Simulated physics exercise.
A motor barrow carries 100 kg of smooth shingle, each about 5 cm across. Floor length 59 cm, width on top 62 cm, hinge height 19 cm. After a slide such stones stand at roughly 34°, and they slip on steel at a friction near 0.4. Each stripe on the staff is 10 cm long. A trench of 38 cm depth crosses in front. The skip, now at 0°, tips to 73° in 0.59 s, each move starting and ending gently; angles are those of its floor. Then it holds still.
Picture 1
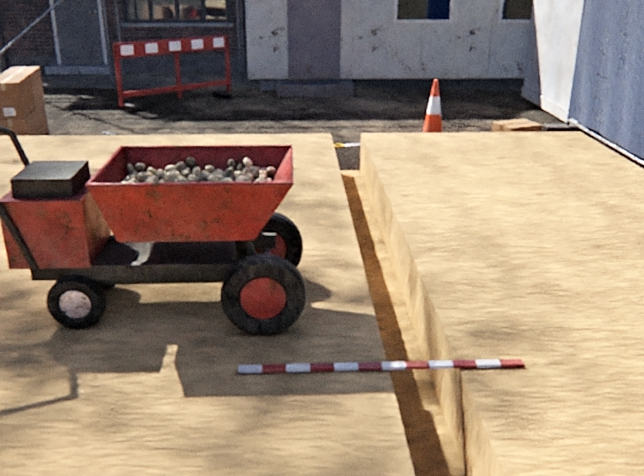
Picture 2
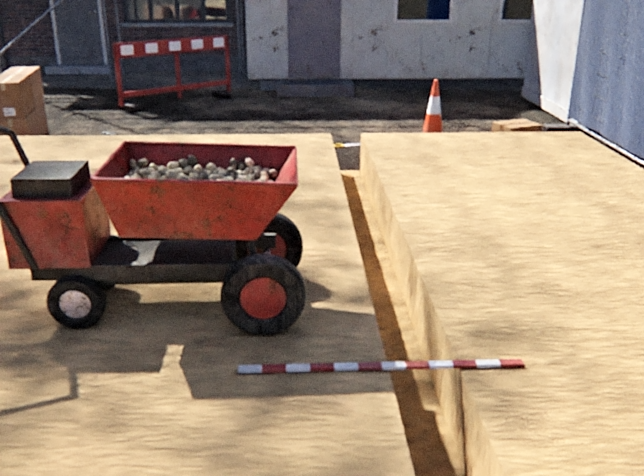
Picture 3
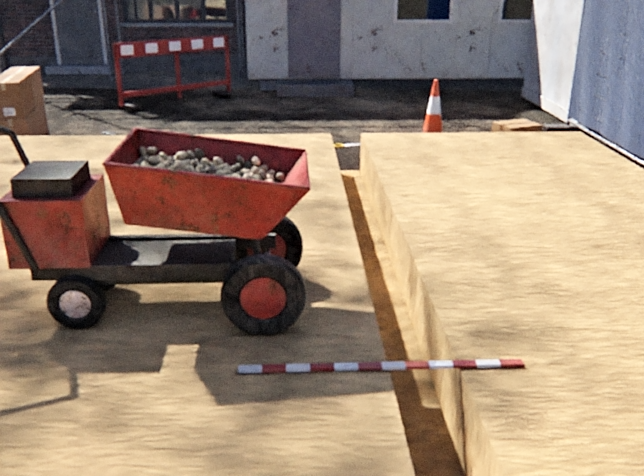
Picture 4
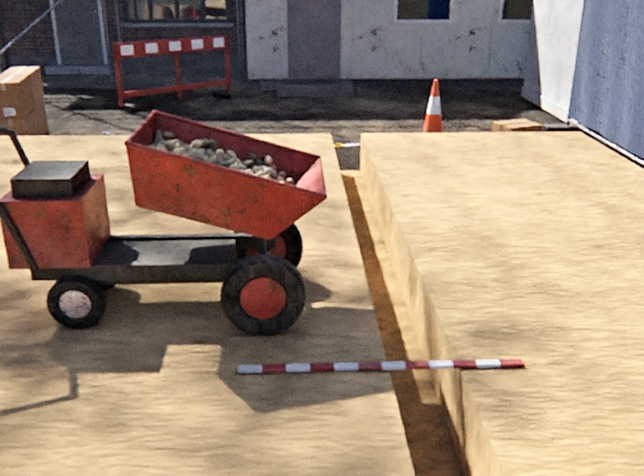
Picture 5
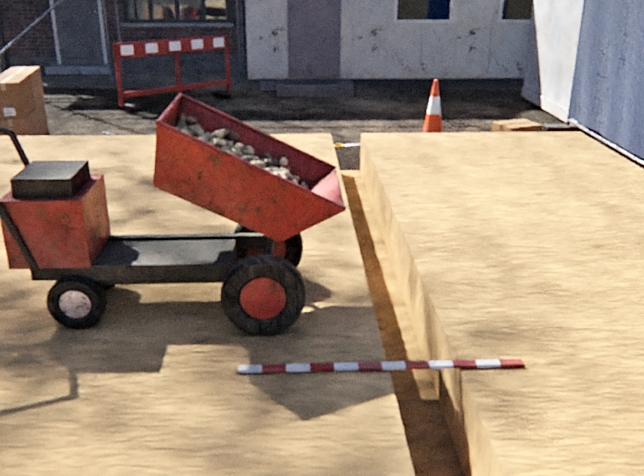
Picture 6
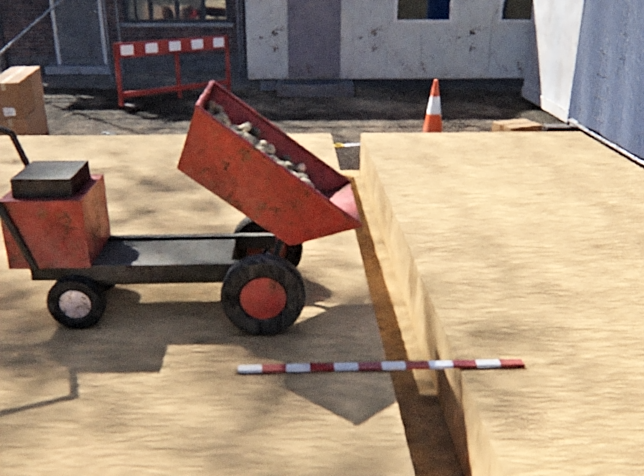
In a sunlit yard, a small red motor barrow steadily tilts its stone-filled skip toward the right.
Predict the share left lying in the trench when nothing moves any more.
Some 50 per cent of it.
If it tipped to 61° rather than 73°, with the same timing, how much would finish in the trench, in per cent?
Then about 40 per cent.
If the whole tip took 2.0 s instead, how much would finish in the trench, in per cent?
It would be near 90 per cent.
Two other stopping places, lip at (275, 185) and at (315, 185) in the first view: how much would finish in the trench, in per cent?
First some 70, then 30 per cent.
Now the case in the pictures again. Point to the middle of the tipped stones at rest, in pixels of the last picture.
Near (434, 299).
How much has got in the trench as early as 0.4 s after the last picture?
About 25 per cent by then.
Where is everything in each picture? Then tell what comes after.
In the first frame, lip at (293, 184), floor tilted 0°, highest stones at (221, 169).
In the second frame, lip at (297, 185), floor tilted 2°, highest stones at (173, 167).
In the third frame, the skip is at 8°, its lip at (310, 189); the top of the load is at (160, 159).
In the fourth frame, the skip is at 16°, its lip at (327, 197); the top of the load is at (161, 143).
In the fifth frame, the skip is at 26°, its lip at (345, 209); the top of the load is at (184, 127).
In the sixth frame, the skip is at 37°, its lip at (361, 226); the top of the load is at (213, 115).
Then, 0.1 s after the last picture the floor is at 61°, 100 % in the skip; the foremost stones are at (354, 235).
Then, 0.4 s after the last picture the floor is at 73°, 71 % in the skip, 25 % in the trench, 4 % past the trench; the foremost stones are at (455, 304).
Then, 0.7 s after the last picture the floor is at 73°, 12 % in the skip, 38 % in the trench, 51 % past the trench; the foremost stones are at (617, 293).
Then, 2.7 s after the last picture the floor is at 73°, 0 % in the skip, 50 % in the trench, 50 % past the trench; the foremost stones are past the picture's edge.
